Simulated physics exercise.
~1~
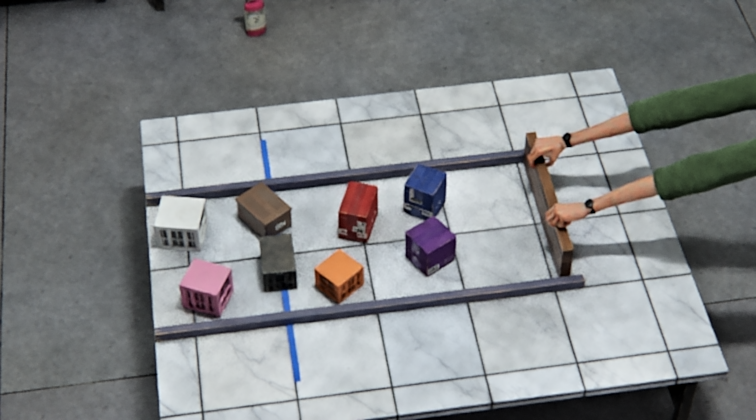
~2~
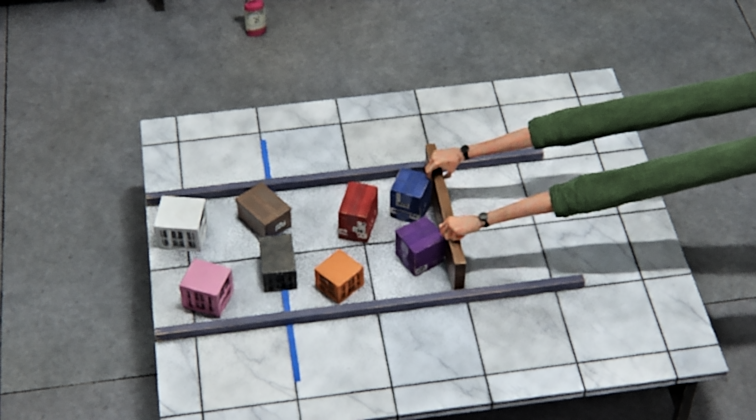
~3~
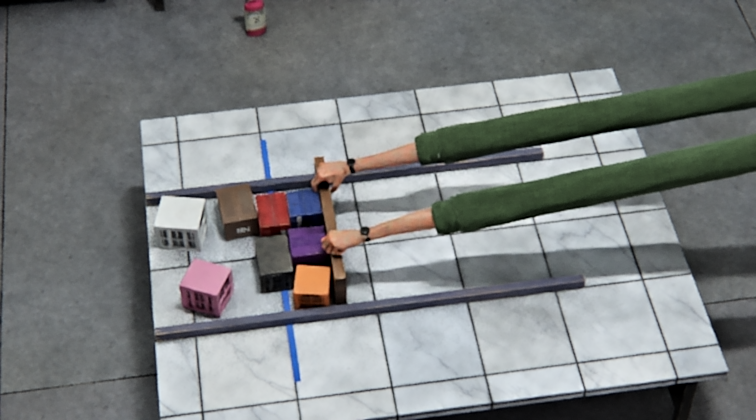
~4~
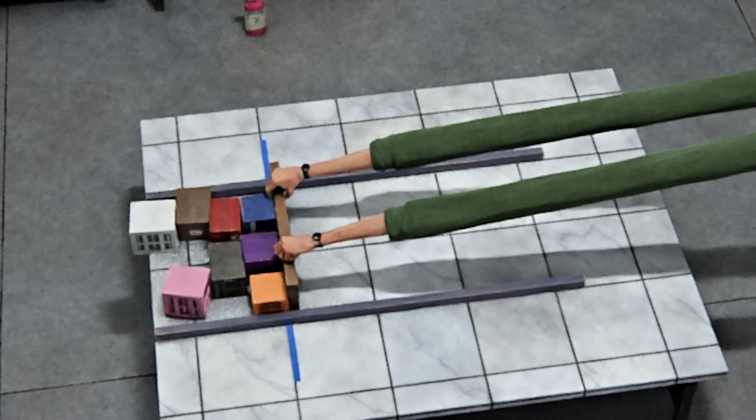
To begin with, eight small crates and boxes in assorted colours sit scattered between two dark rails on a tiled table, while two green-sleeved arms hold a wooden plank at the right. The hands slide the plank left until it meets the blue and purple boxes, nudging them along. It keeps going, gathering the red, orange, brown and dark ones into a tight cluster. Finally the plank reaches the blue tape line, with the white and pink crates shifted to the table's left edge. Everything is packed together there, and nothing has fallen off.
